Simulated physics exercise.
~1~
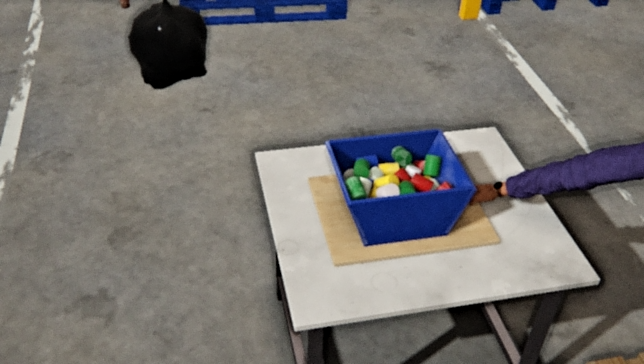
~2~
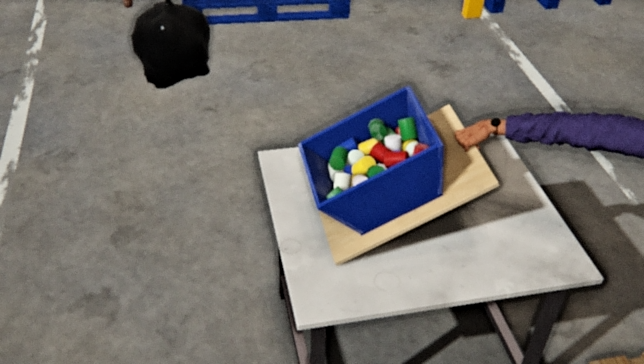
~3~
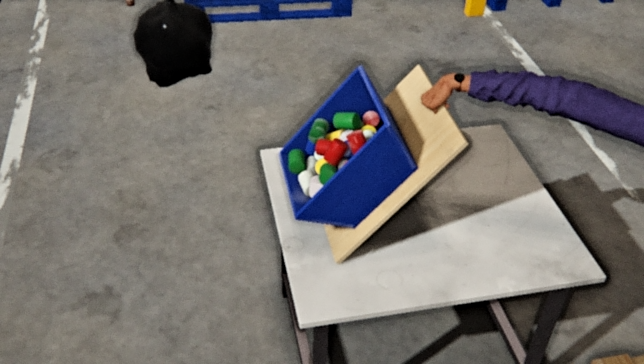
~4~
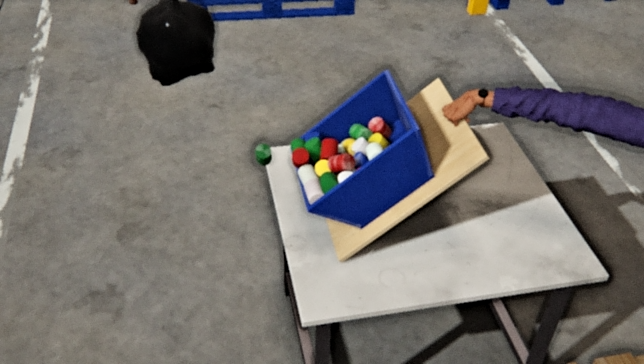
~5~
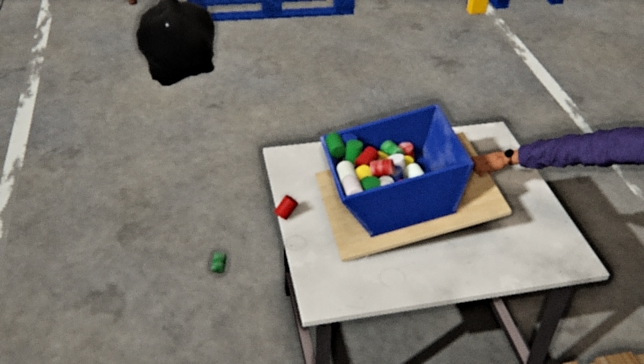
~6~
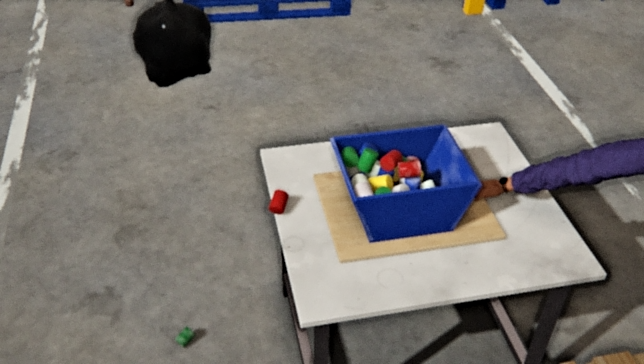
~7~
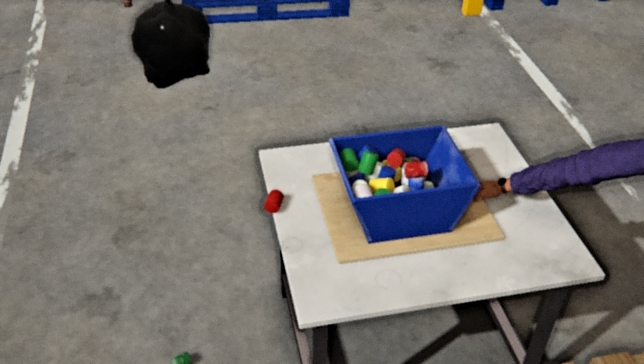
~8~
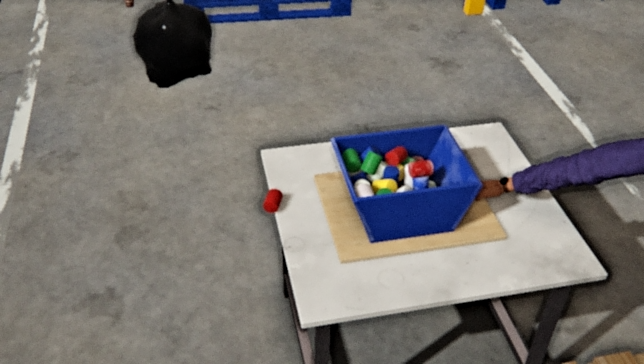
A blue box of colourful jars tips left on a hand-lifted board, spilling two before settling flat.
